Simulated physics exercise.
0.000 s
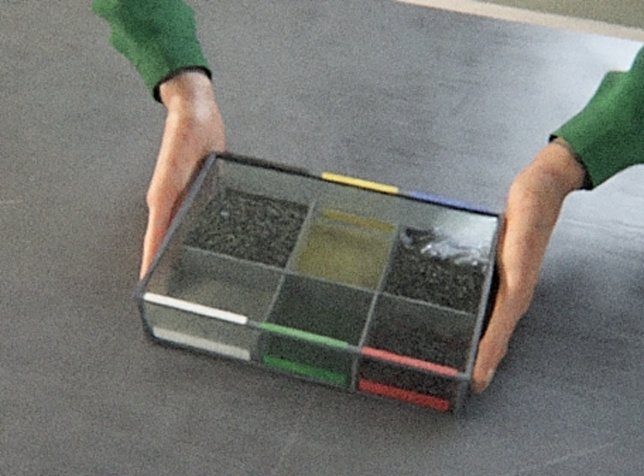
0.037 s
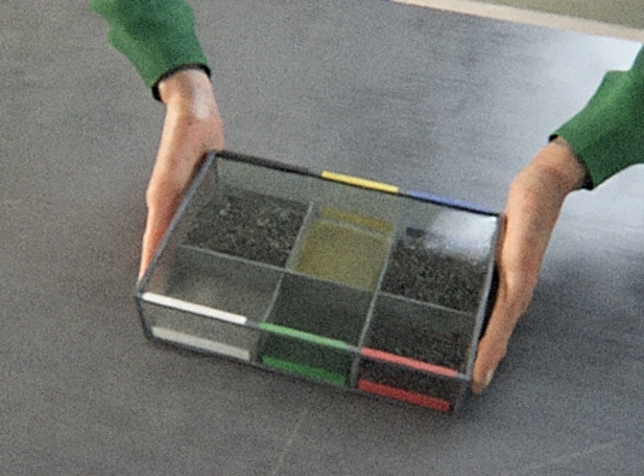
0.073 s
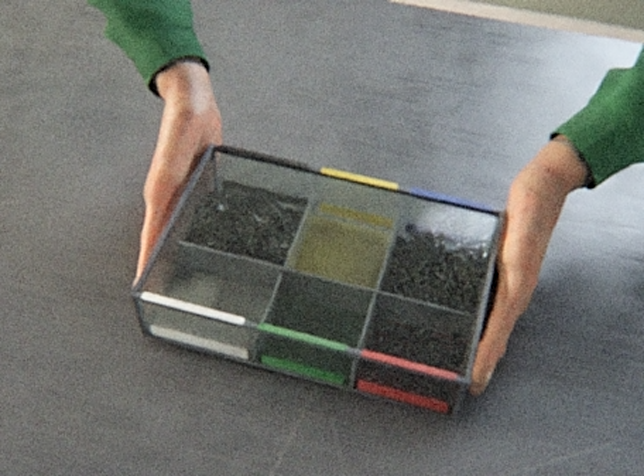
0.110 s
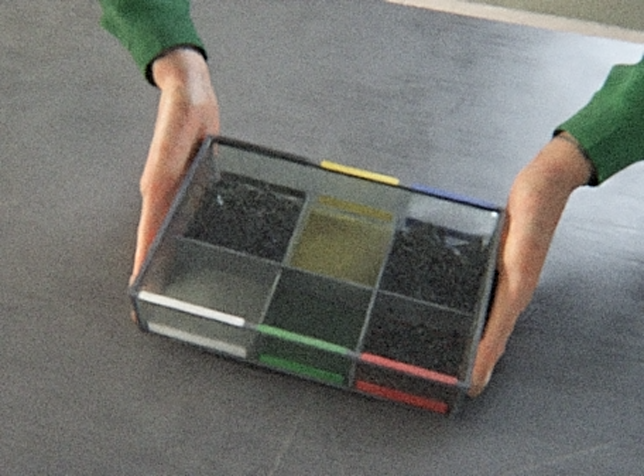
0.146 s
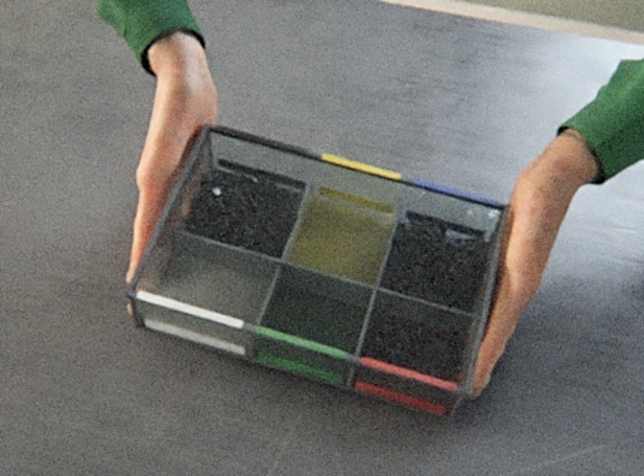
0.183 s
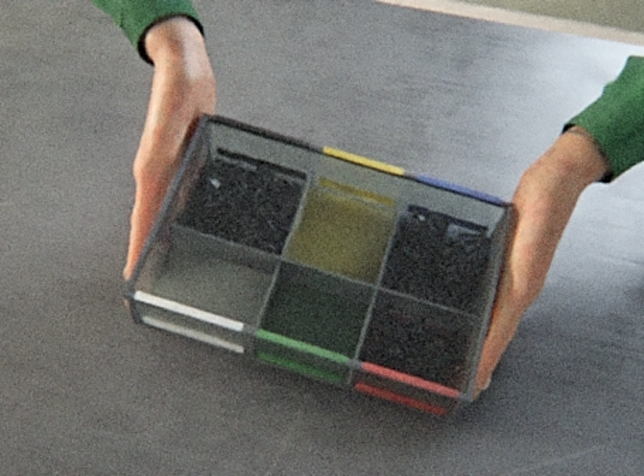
We see two hands in green sleeves holding a clear, lidded box divided into six compartments with coloured edge strips, dark pieces lying in several of them, as the hands gradually tilt the box, raising its far side.
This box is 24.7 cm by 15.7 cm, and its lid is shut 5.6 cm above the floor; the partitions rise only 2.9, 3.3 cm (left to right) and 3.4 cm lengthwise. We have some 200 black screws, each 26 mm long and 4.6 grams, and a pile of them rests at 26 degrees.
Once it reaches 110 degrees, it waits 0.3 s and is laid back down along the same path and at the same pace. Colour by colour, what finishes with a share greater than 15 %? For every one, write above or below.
Red above, blue above, green above, yellow below, white below, black below.
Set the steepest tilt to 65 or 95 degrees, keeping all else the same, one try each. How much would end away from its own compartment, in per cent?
I'd expect close to 10 and then close to 40 per cent.
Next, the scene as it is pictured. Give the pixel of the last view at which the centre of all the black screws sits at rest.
I'd put it at about (393, 361).
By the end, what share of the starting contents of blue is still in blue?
It works out to near 70 percent.
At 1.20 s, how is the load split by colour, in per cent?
Red 30, blue 30, green 20, yellow 0, white 10, black 10.
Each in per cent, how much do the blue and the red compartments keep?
Blue: 25; red: 40.
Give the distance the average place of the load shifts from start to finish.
It moves around 6.5 centimetres.
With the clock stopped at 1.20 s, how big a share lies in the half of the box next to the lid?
About 70 per cent.
After 1.20 s, tilt 110 degrees; red 30 %, blue 30 %, green 20 %, white 10 %, black 10 %.
After 1.88 s, tilt 58 degrees; red 35 %, blue 25 %, green 25 %, white 5 %, black 5 %.
After 2.59 s, tilt 0 degrees; red 40 %, blue 25 %, green 25 %, white 5 %, black 5 %.
In the end, at 3.0 s, red 40 %, blue 25 %, green 25 %, yellow 0 %, white 5 %, black 5 %.
